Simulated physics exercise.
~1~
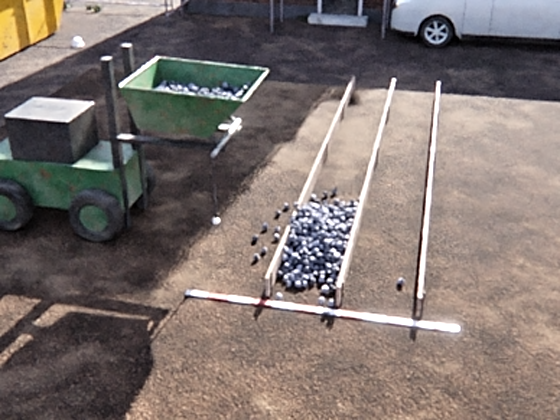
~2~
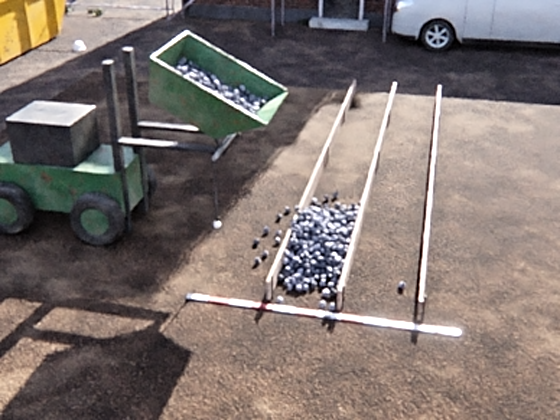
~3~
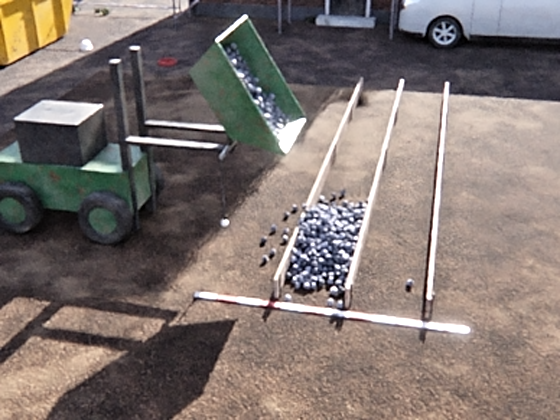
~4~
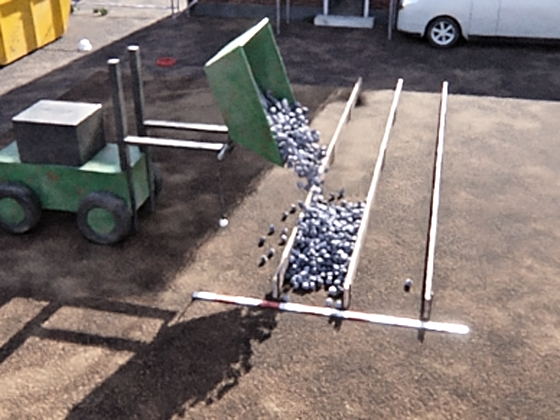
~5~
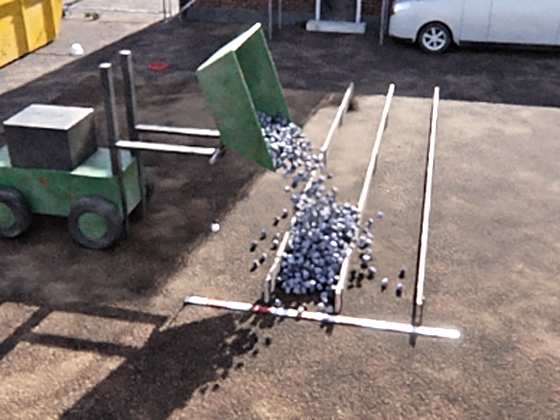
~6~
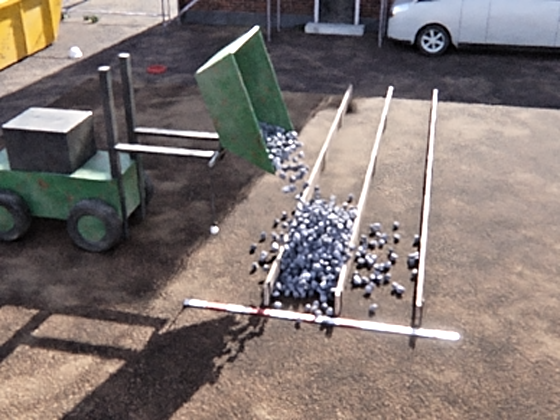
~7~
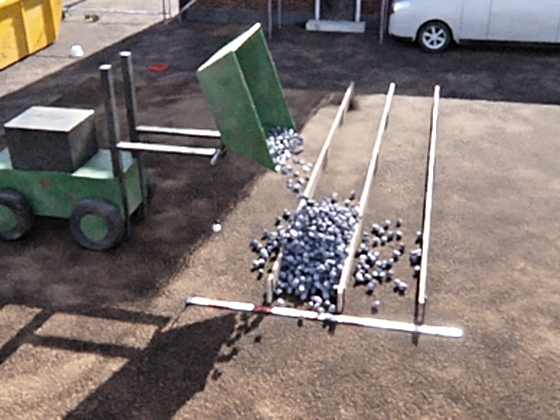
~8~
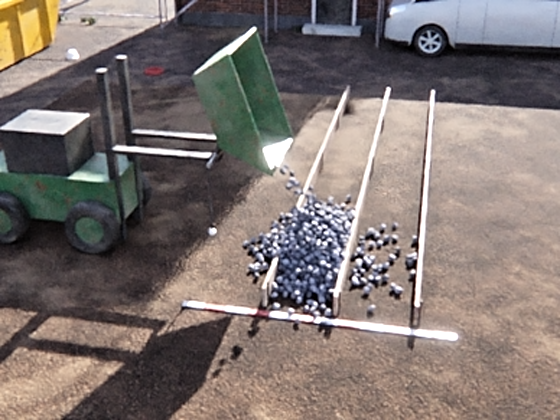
The video shows a green forklift-like vehicle tipping its raised skip to the right, pouring dark rounded stones onto a pile between wooden boards on the ground. The skip empties and stays tilted, with most stones heaped in the near bay and some scattered in the far bay and outside.
